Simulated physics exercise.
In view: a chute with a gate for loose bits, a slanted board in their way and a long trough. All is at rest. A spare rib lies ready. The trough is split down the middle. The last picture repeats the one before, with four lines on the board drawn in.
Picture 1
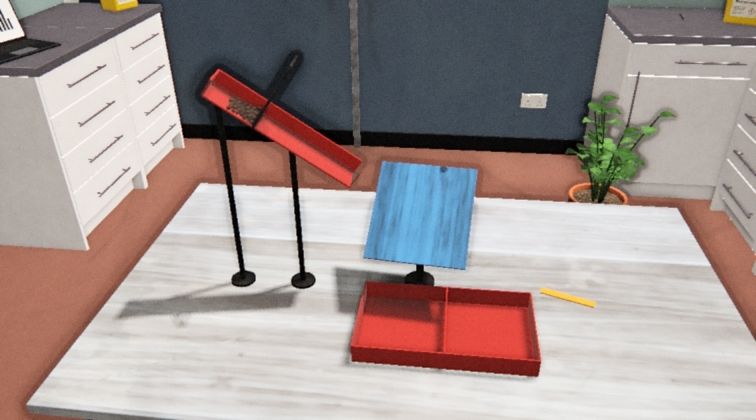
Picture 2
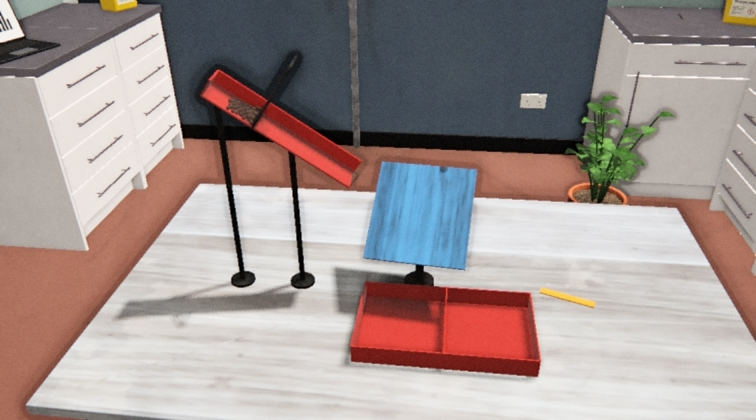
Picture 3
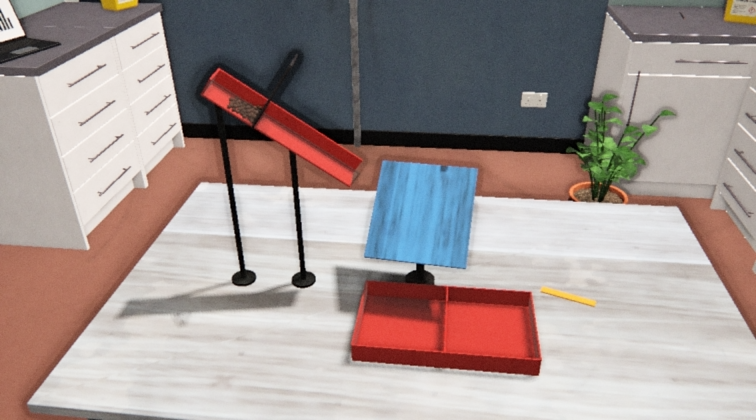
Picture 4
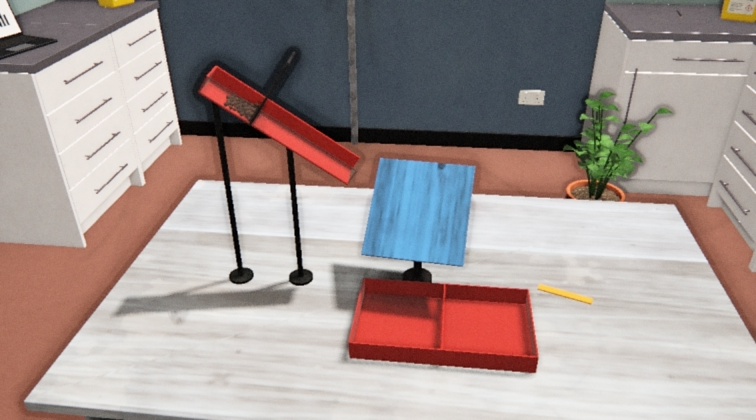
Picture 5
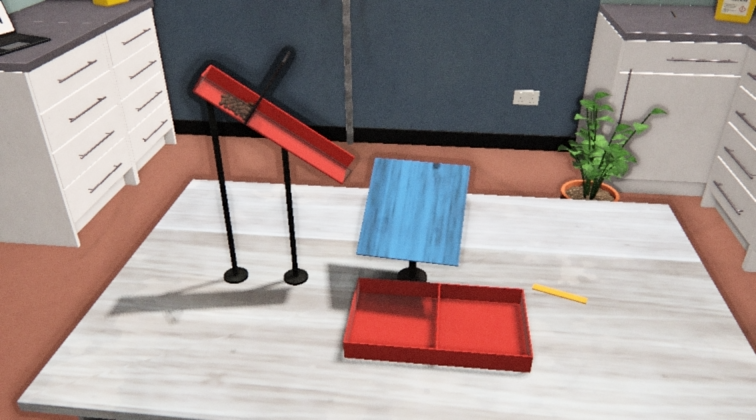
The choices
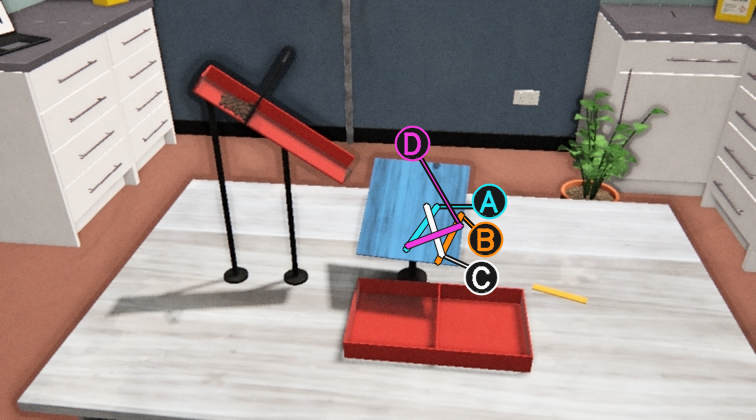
A red chute holding small brown bits stands still beside a tilted blue board and red tray.
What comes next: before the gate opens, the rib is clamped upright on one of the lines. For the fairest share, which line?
Use line C.
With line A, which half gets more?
Left.
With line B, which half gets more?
The left half.
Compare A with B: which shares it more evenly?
Line B.
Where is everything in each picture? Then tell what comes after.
In the first frame, load behind the gate near (246, 112), allspice berries; lip of the chute near (351, 181), sloping gently.
In the second frame, middle of the board near (421, 213), tilted fairly steeply; middle of its low edge near (413, 264); of its high edge near (429, 165).
In the third frame, front corners of the trough near (352, 345) and (541, 360); front end of its middle wall near (445, 352).
In the fourth frame, middle of the load near (243, 109); lip near (349, 178).
In the fifth frame, middle of the load near (238, 108); lip near (344, 177).
On the marked copy, line A from (437, 206) to (406, 249); line B from (461, 215) to (437, 262); line C from (426, 206) to (441, 254); line D from (460, 225) to (407, 245).
With A, of what is caught, all but a few in the left half, a small share in the right.
With B, of what is caught, the bulk in the left half, close to a quarter in the right.
With C, of what is caught, close to half in the left half, close to half in the right.
With D, of what is caught, all but a few in the left half, a small share in the right.
